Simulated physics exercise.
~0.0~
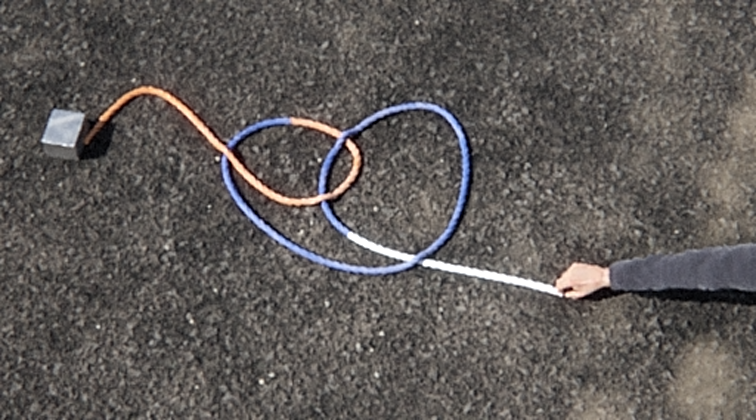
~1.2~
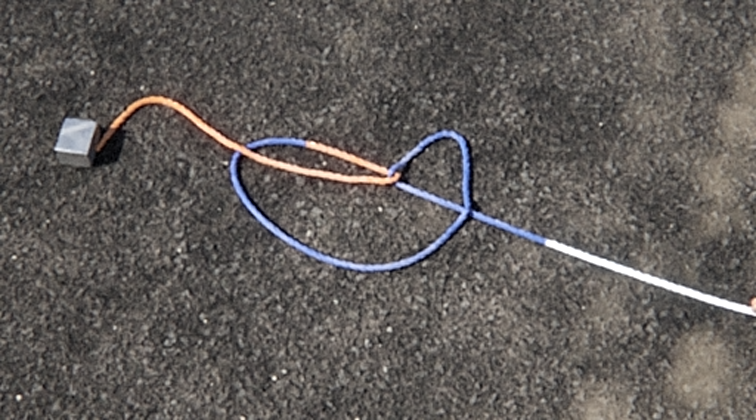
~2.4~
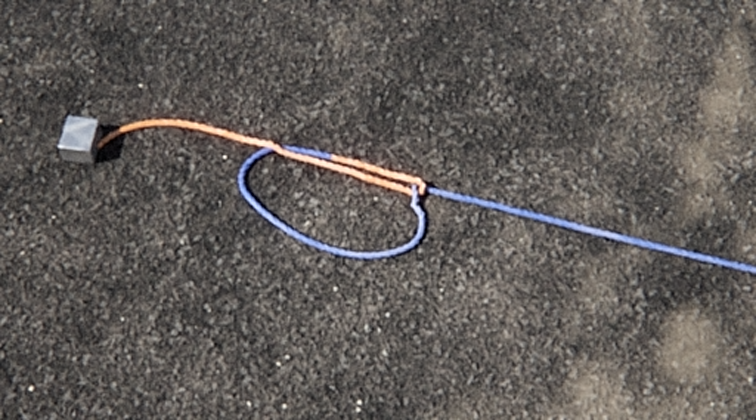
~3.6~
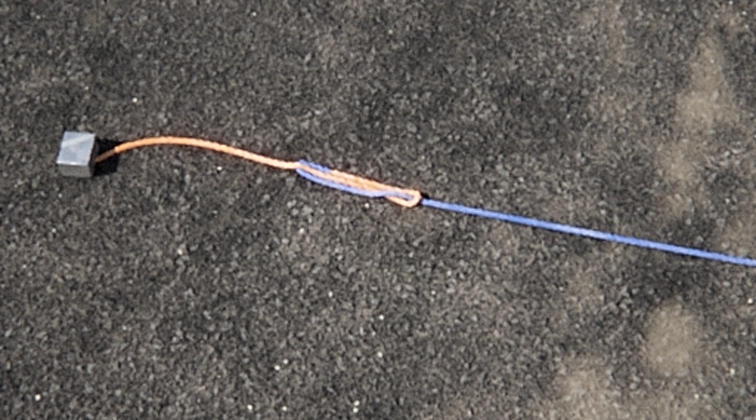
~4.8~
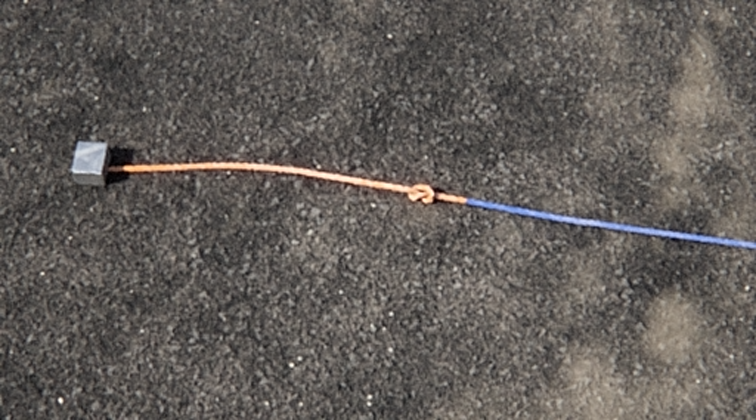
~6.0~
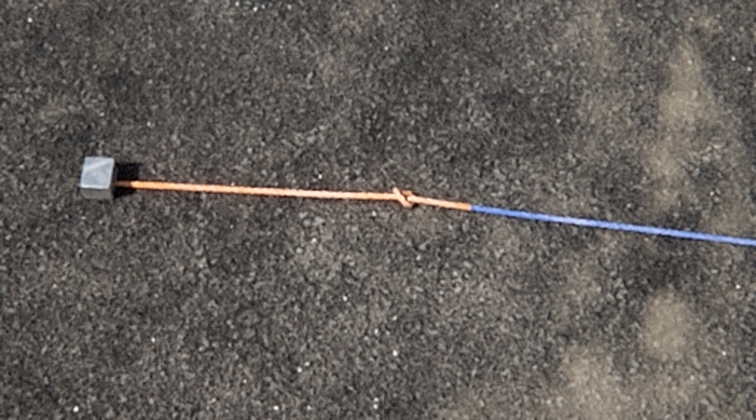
A looped orange, blue and white rope, fixed to a small grey block at the left, was pulled off to the right by a hand, its loops shrinking and closing until the rope stretched nearly straight with a small tight knot left in the orange part.
